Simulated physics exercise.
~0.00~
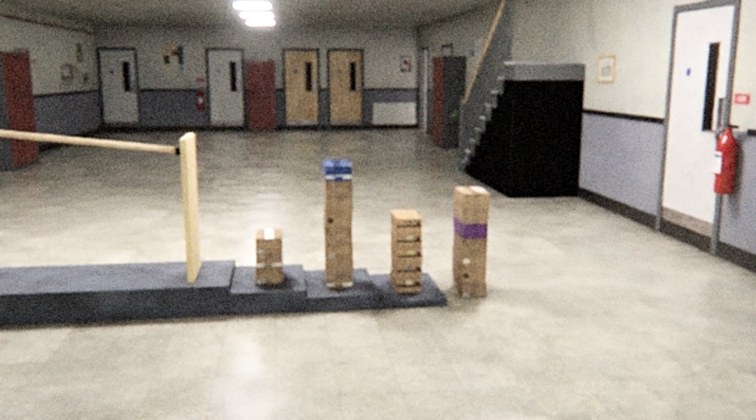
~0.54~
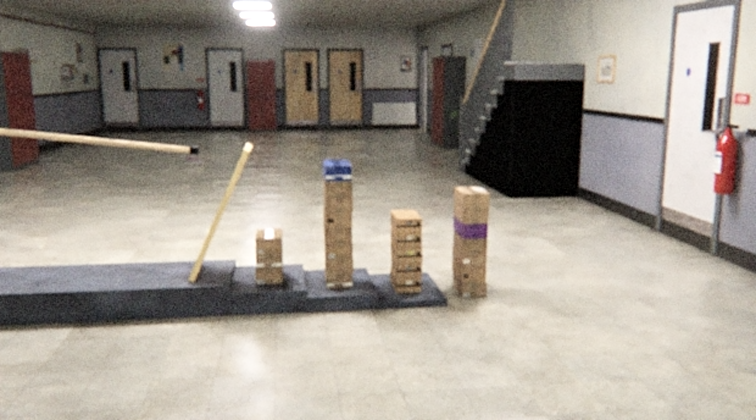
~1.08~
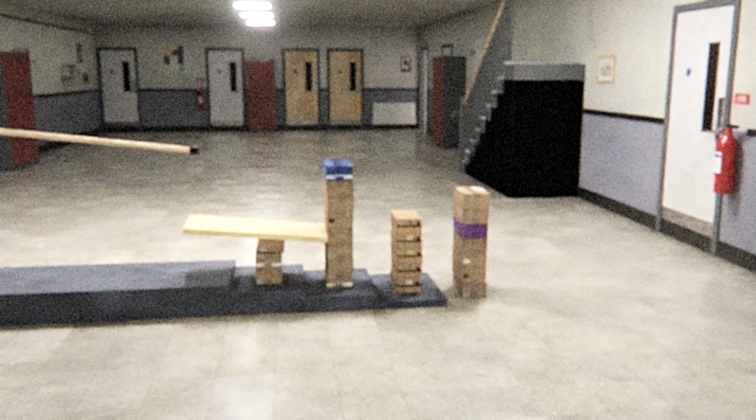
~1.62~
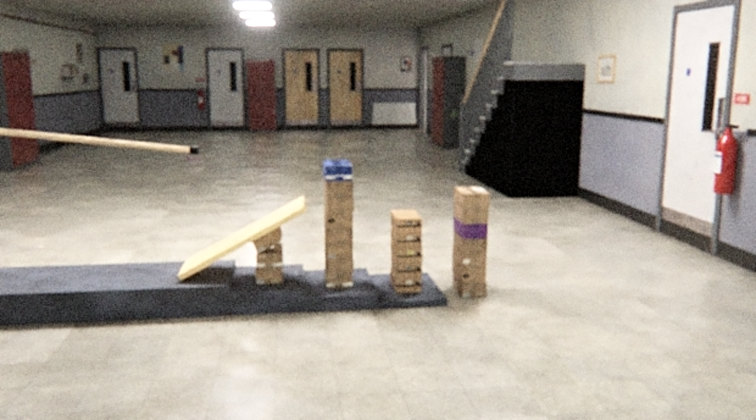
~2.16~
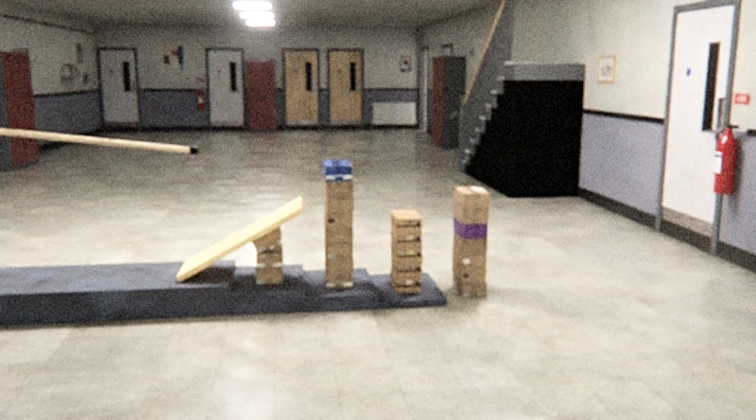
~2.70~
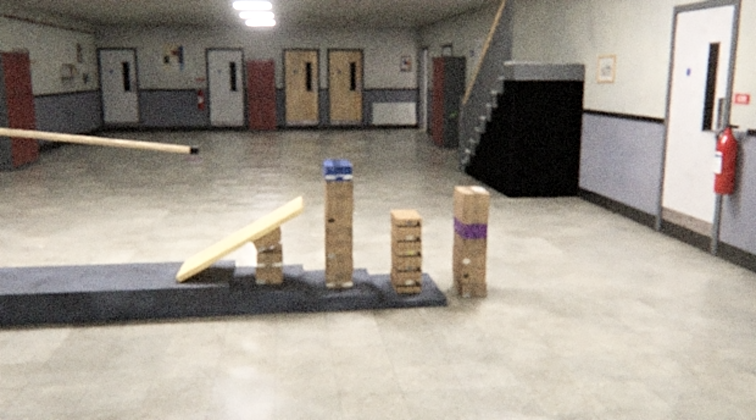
At first, a pale board stands upright on a dark stepped platform in a wide hall, with a long pole reaching in from the left near its top and four piles of brown boxes to its right. The board tips to the right, leaving the pole behind. It drops across the short first pile and lies almost flat, its far end reaching the tall pile with the blue top. It then slides back to the left and tilts, its left end lowering onto the platform. The board rests slanted against the slightly disturbed short pile, while the blue-topped and purple-banded piles still stand.
